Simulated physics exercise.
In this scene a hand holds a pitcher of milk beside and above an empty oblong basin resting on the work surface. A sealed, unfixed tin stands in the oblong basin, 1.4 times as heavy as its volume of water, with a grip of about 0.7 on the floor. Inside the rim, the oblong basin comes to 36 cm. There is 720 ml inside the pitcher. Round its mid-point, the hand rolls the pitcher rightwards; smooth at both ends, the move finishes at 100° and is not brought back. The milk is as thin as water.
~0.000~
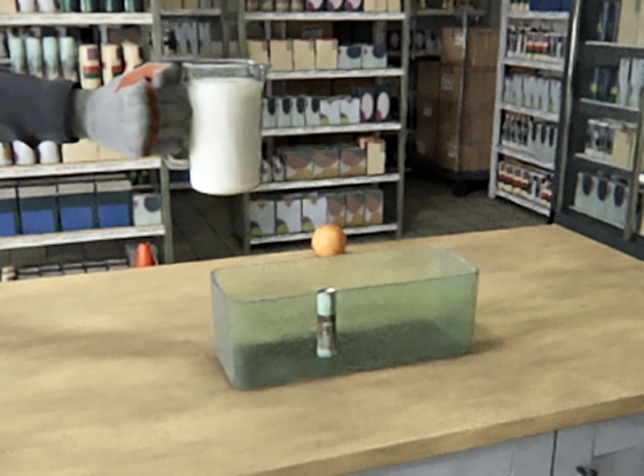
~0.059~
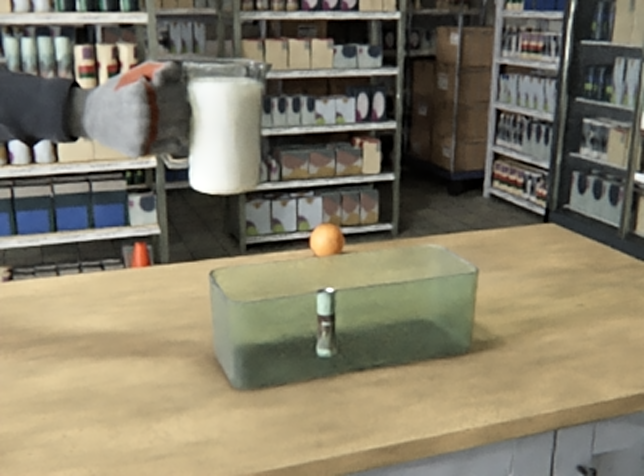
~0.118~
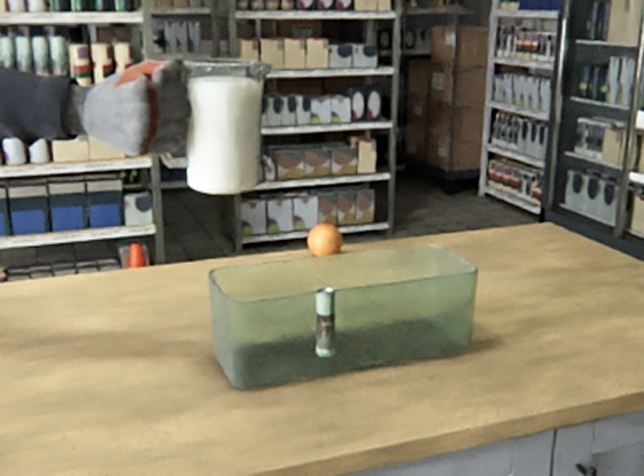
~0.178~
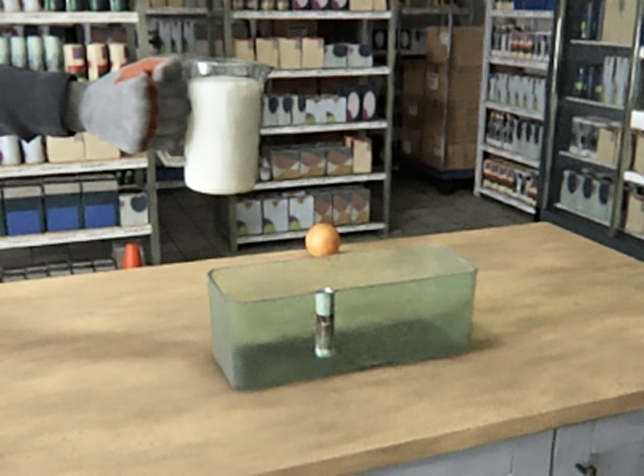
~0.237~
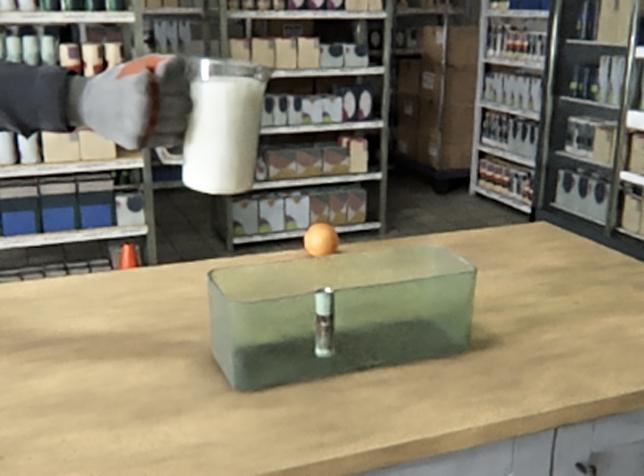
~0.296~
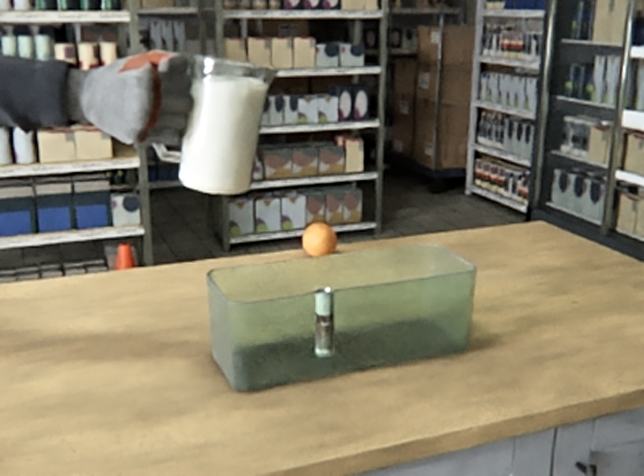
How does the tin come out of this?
It does not come down.
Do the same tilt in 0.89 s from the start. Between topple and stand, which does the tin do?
The tin stays on its base.
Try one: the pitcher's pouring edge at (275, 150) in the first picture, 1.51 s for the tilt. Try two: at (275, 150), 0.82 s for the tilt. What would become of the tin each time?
Trial 1 - tin tips; trial 2 - tin tips.
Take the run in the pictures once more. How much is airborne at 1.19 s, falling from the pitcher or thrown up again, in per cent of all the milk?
Some 20 % is up in the air.
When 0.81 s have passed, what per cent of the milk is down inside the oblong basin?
Roughly 0 percent.
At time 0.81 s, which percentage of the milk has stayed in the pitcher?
Roughly 92 per cent.
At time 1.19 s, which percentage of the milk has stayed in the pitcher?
About 54 percent.
Then, 0.81 s in, the tilt is 56° and 92 per cent is still to pour; the tin stands where it began.
Then, 1.19 s in, the tilt is 89° and 54 per cent is still to pour; the tin stands where it began.
Then, 1.58 s in, the tilt is 100° and 10 per cent is still to pour; the tin stands where it began.
Then, 2.01 s in, the tilt is 100° and 1 per cent is still to pour; the tin stands where it began.
Finally, the tin stands where it began.
